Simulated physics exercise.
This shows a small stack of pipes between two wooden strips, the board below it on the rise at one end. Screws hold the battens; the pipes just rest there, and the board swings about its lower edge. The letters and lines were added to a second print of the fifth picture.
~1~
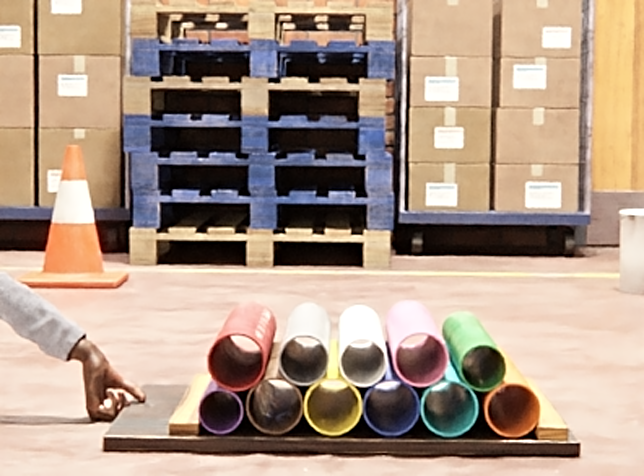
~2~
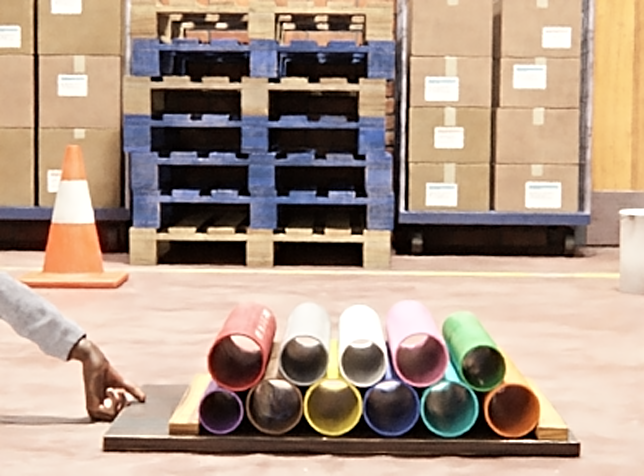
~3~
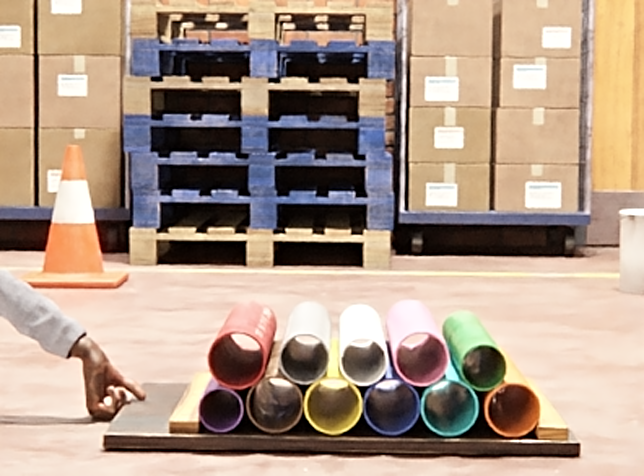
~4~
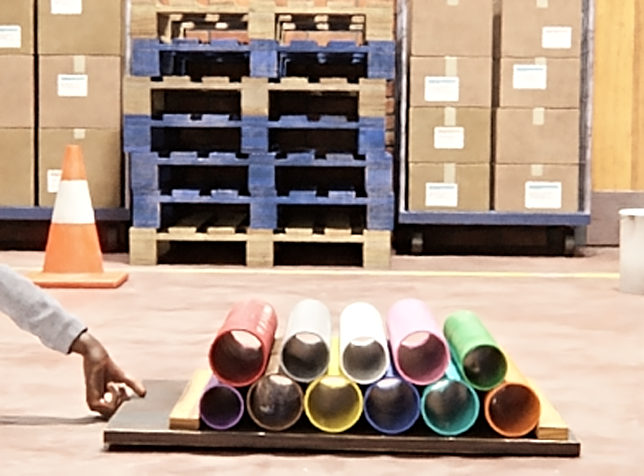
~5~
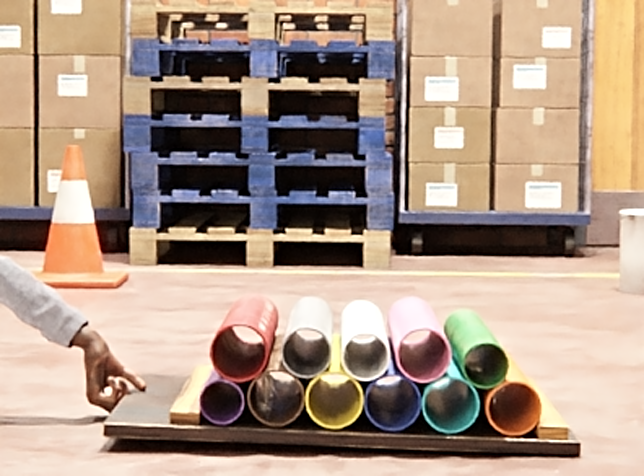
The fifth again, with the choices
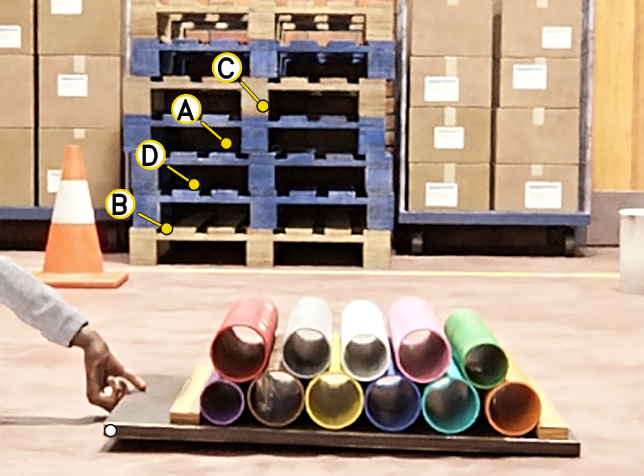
A dark board holding stacked colourful pipes rising slightly at its left end as a hand lifts it on a warehouse floor.
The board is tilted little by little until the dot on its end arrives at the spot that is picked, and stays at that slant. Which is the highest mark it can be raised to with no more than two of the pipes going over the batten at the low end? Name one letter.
It can be raised to B.
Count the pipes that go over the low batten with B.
The count is none.
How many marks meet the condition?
One of them.
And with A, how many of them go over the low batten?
With A, eleven.
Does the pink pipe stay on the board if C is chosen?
The pink pipe: No.
On the marked copy, A at (226, 143); B at (167, 229); C at (263, 106); D at (194, 184); the white dot at (111, 431).
With B. Early on, board at 16°.
Further on, board at 27°.
At the end, board at 27°, none over the low batten.
As for the rest, A eleven over the low batten; C eleven over the low batten; D eleven over the low batten.
